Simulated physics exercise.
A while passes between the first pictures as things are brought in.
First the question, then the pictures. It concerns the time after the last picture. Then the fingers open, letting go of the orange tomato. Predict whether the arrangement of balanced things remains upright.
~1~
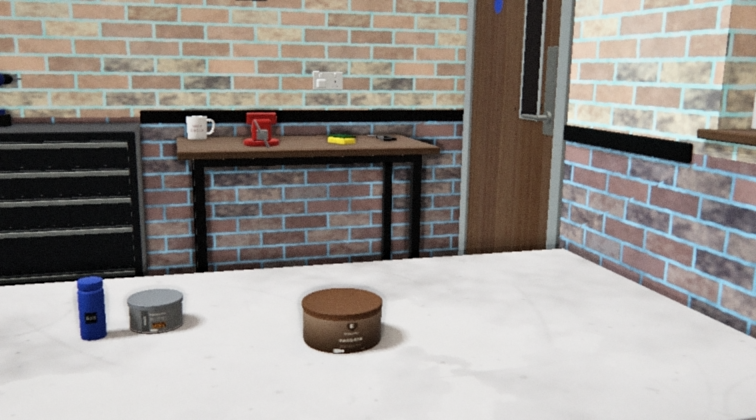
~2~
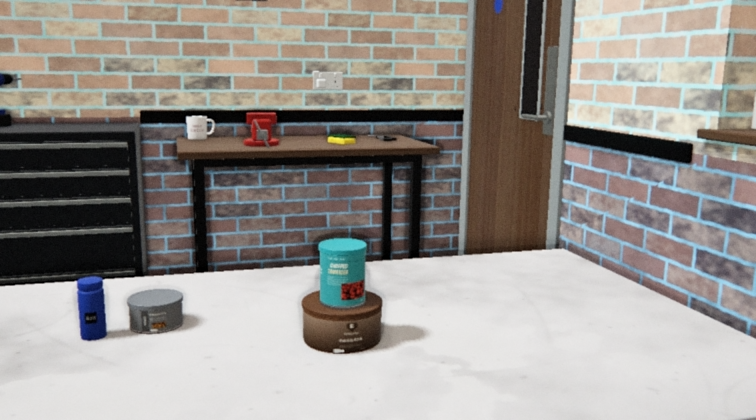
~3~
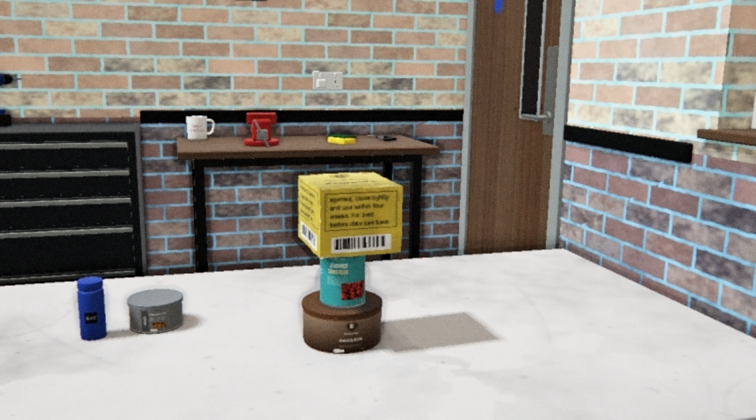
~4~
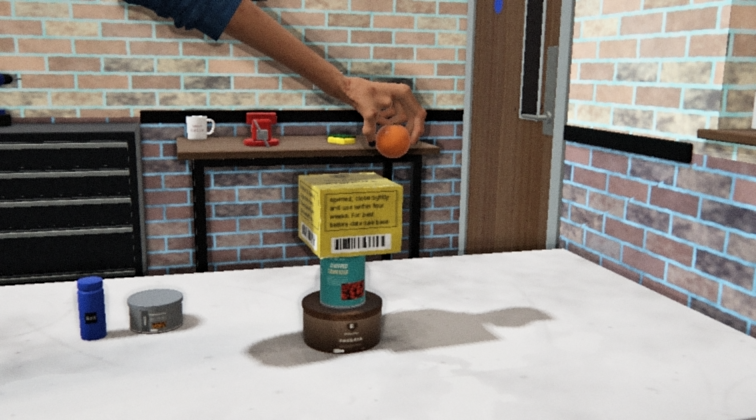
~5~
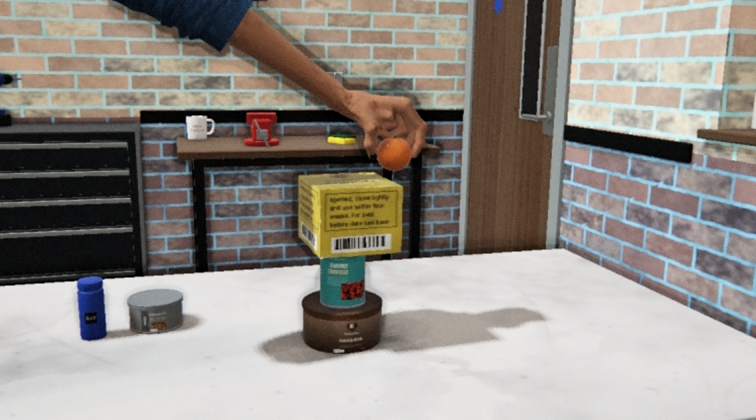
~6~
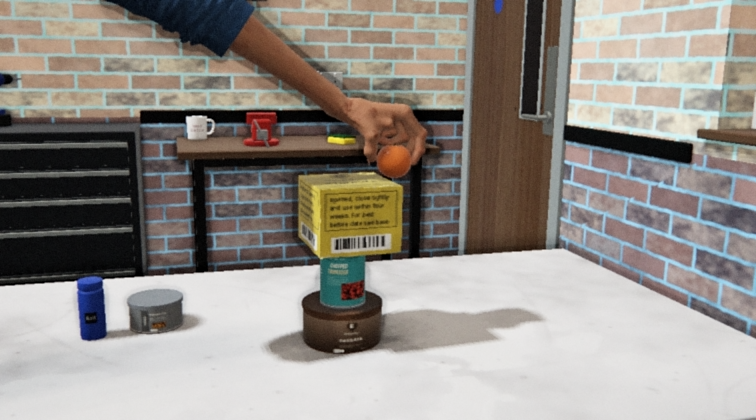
I expect something to leave its place.
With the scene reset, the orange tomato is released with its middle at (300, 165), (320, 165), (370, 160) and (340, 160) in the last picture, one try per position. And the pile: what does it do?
First, it loses its balance; second, it holds; third, it holds; fourth, it stays up.
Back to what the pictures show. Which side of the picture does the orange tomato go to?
Result: Further right.
Then, 0.30 s later than the last frame, orange tomato now fallen.
Then, 0.40 s later than the last frame, things are still on the move.
Then, 0.60 s later than the last frame, as before.
Then, 2.00 s later than the last frame, nothing new.
When it is over, fallen, orange tomato; the other 5 as before. End places, in pixels of the last picture, orange tomato near (437, 317). The pile loses its balance.
